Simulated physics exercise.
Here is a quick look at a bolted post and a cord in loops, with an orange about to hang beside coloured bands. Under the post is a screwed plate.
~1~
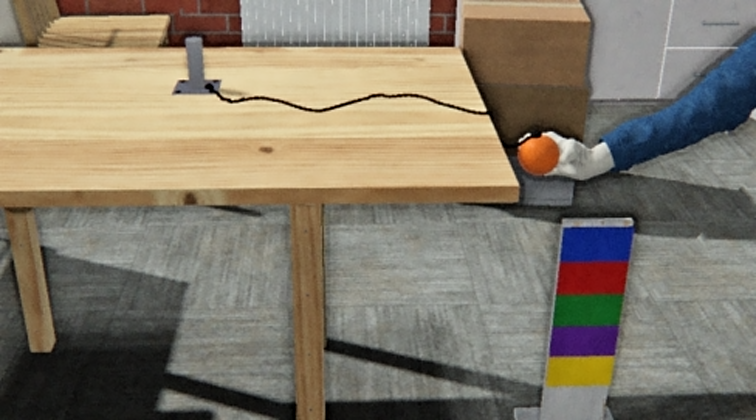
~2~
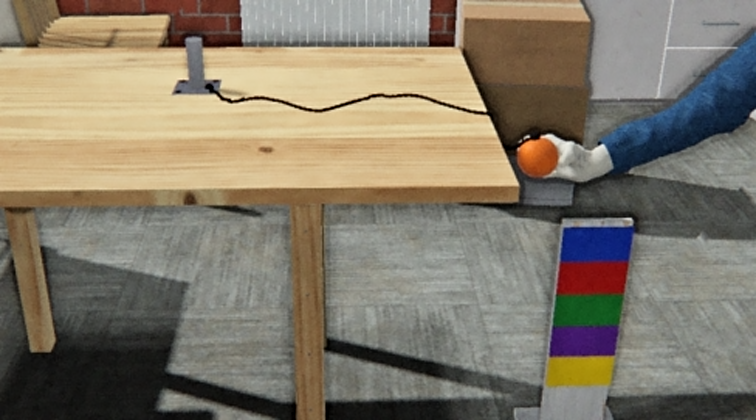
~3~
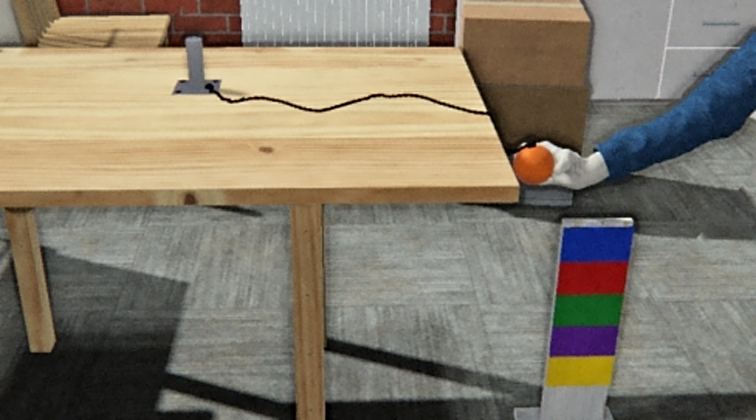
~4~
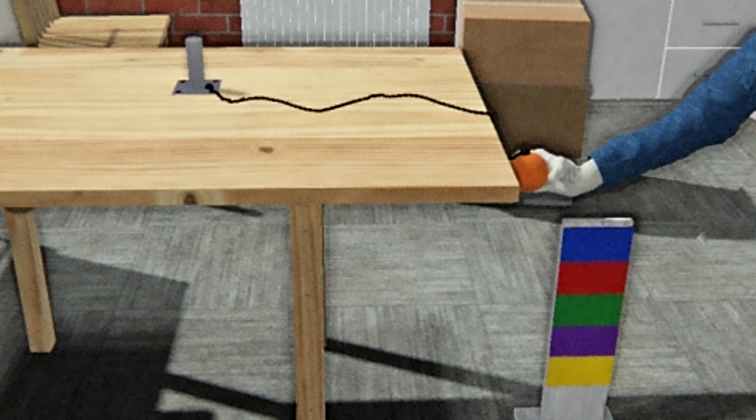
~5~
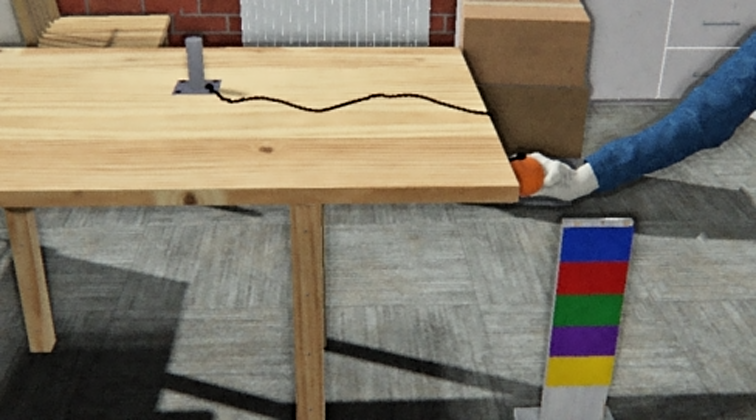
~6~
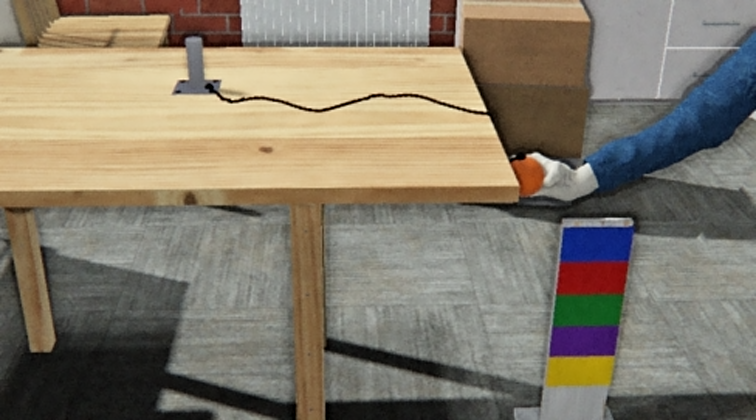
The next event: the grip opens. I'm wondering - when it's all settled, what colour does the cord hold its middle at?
It's at red.
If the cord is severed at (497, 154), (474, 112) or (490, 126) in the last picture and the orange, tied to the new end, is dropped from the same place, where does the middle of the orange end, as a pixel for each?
The three tries give approximately (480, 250), (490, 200) and (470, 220).
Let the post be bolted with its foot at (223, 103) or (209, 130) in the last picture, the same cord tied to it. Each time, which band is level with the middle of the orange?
Try one - green; try two - green.
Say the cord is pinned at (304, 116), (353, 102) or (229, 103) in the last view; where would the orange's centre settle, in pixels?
Going through the tries, I'd expect close to (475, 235), (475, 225) and lastly (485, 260).
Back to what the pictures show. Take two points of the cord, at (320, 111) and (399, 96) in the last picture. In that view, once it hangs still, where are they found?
The first settles around (373, 101), the second around (470, 110).
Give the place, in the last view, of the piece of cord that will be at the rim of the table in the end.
You'll find it somewhere around (418, 96).
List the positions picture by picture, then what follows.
In the first picture, orange (539, 155); blue (597, 246); red (593, 279); green (589, 311); purple (584, 342); yellow (580, 372).
In the second picture, orange (538, 157); cord through (223, 100) (279, 101) (342, 106) (405, 96) (476, 113).
In the third picture, orange (534, 165).
In the fourth picture, orange (528, 172); cord through (223, 100) (279, 101) (342, 106) (405, 96) (476, 113).
In the fifth picture, orange (524, 177).
In the sixth picture, orange (524, 177); cord through (223, 100) (279, 101) (342, 106) (405, 96) (476, 113).
Early on, orange near (488, 263); level with red.
Midway, orange near (486, 274); level with red.
Finally, orange near (484, 276); level with red. Its middle rests at the red band.
